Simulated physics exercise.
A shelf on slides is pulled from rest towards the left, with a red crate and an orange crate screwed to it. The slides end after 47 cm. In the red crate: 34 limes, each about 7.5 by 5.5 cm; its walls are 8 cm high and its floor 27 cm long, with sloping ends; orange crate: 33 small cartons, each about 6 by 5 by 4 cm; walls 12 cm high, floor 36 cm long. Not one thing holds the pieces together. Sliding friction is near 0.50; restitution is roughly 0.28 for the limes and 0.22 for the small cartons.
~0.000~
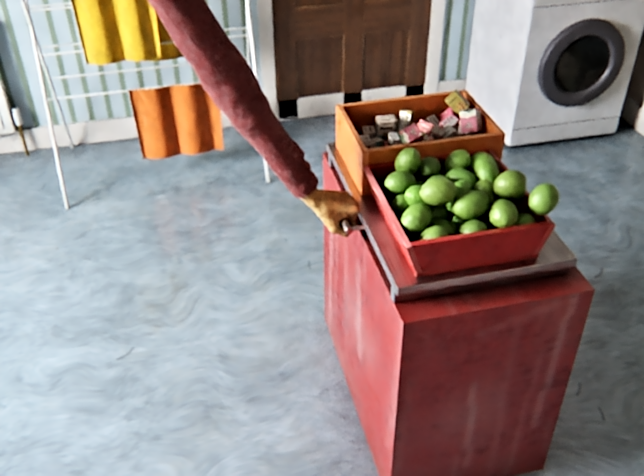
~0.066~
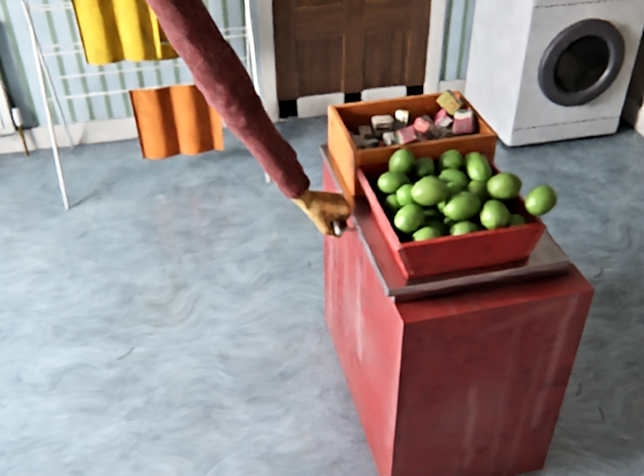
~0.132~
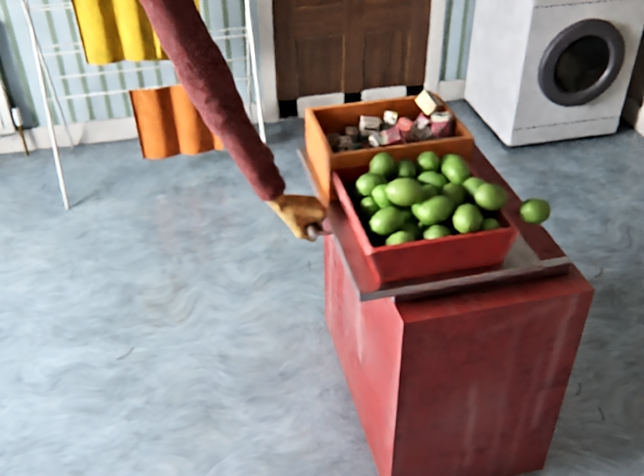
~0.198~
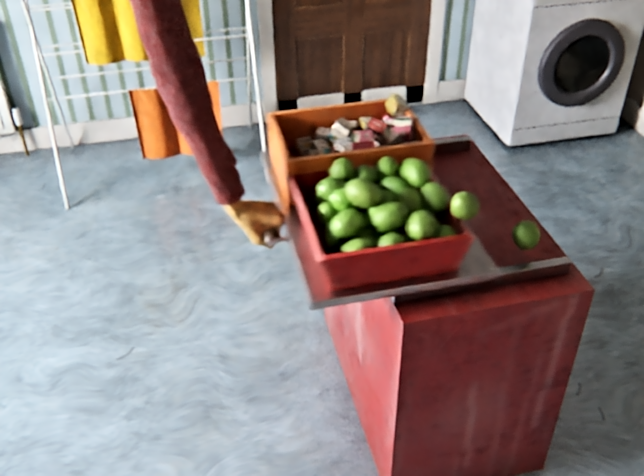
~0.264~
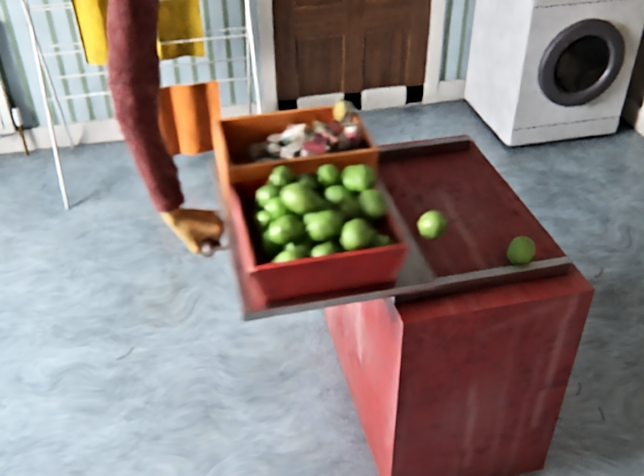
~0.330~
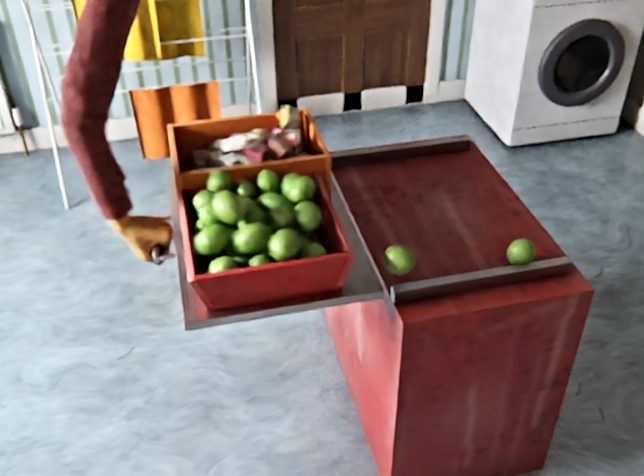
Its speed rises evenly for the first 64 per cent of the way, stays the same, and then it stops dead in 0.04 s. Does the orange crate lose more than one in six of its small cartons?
No.
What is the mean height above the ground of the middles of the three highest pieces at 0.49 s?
Mean height: Some 100 cm.
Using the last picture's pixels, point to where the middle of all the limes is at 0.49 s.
Roughly (232, 235).
After 0.37 s, 2 of 34 out of the red crate and 0 of 33 out of the orange crate.
After 0.49 s, 9 of 34 out of the red crate and 1 of 33 out of the orange crate.
After 0.71 s, 12 of 34 out of the red crate and 1 of 33 out of the orange crate.
Outcome (at 1.15 s), 12 of 34 out of the red crate and 2 of 33 out of the orange crate. Asked share, 2 of 33, 6 per cent.
